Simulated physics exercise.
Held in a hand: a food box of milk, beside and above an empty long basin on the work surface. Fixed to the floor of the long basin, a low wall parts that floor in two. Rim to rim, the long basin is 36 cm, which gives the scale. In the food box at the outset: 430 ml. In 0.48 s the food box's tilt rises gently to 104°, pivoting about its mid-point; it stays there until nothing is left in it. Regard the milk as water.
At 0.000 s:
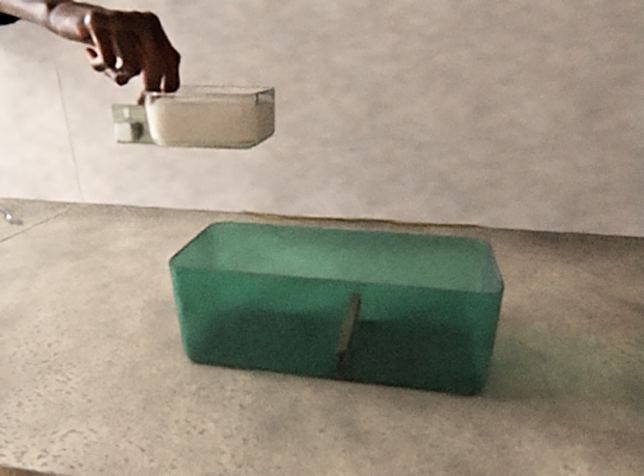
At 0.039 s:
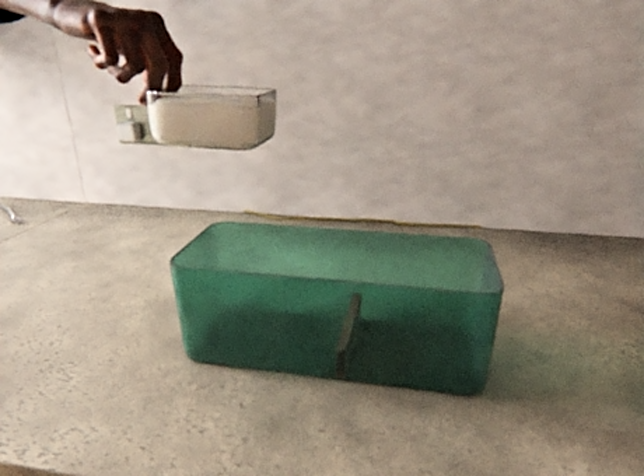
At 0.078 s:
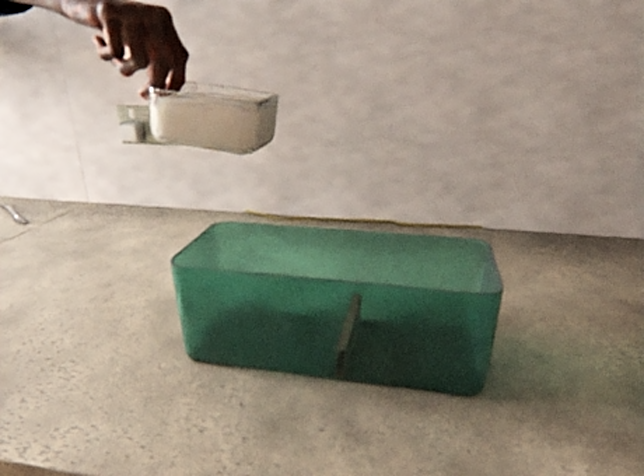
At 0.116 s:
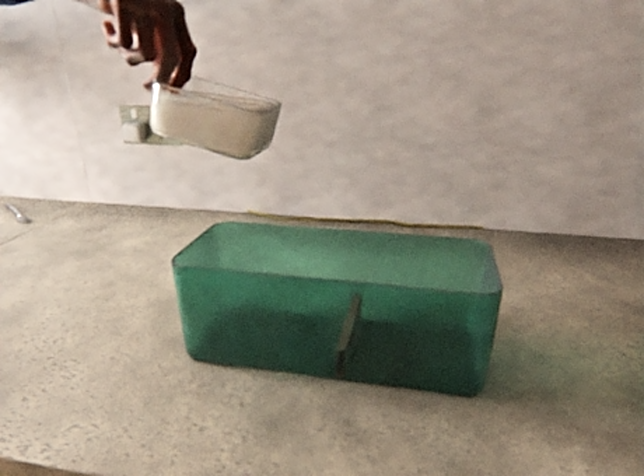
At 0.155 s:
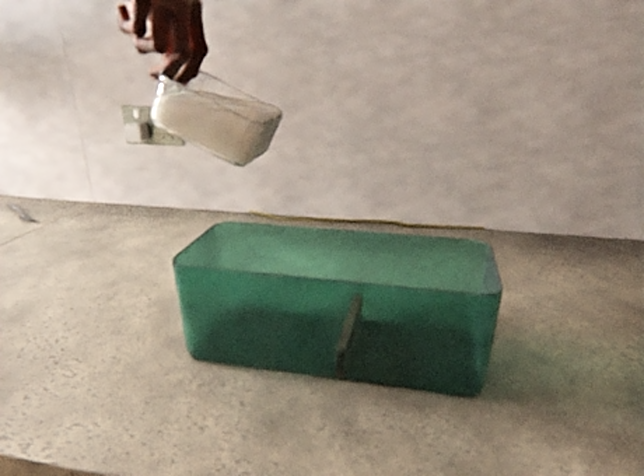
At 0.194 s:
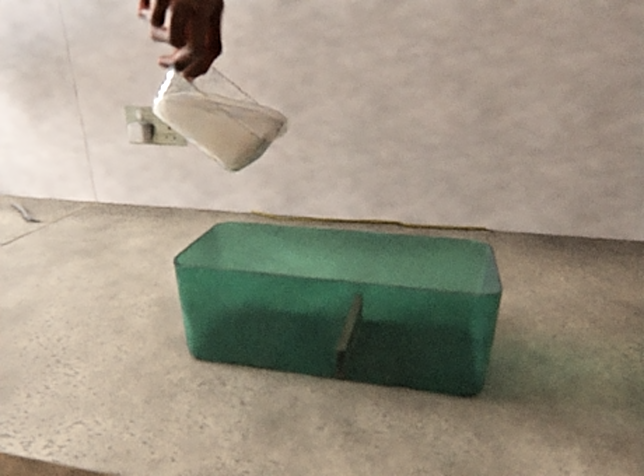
A hand gradually tilts a clear box of milk rightward above a long green basin.
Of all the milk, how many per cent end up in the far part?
Roughly 8 per cent.
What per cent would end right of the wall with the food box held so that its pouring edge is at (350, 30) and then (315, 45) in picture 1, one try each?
Result: 75 per cent, then 75 per cent.
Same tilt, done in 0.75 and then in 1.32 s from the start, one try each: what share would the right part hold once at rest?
About 15 %, then about 25 %.
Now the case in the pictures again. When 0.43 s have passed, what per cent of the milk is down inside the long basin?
I'd put it near 40 percent.
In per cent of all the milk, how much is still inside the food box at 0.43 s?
10 %.
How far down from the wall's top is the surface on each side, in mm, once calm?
On the left it's about 22 mm; on the right, about 34 mm.
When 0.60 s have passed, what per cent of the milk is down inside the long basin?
Near 94 in a hundred.
Then, 0.43 s in, the tilt is 101° and 9 per cent is still to pour, 40 is left of the wall and 0 right of it.
Then, 0.60 s in, the tilt is 104° and 1 per cent is still to pour, 92 is left of the wall and 2 right of it.
Then, 0.78 s in, the tilt is 104° and 0 per cent is still to pour, 89 is left of the wall and 8 right of it.
Then, 0.98 s in, the tilt is 104° and 0 per cent is still to pour, 89 is left of the wall and 8 right of it.
Finally, 89 per cent lies left of the wall, 8 right of it and 3 outside.
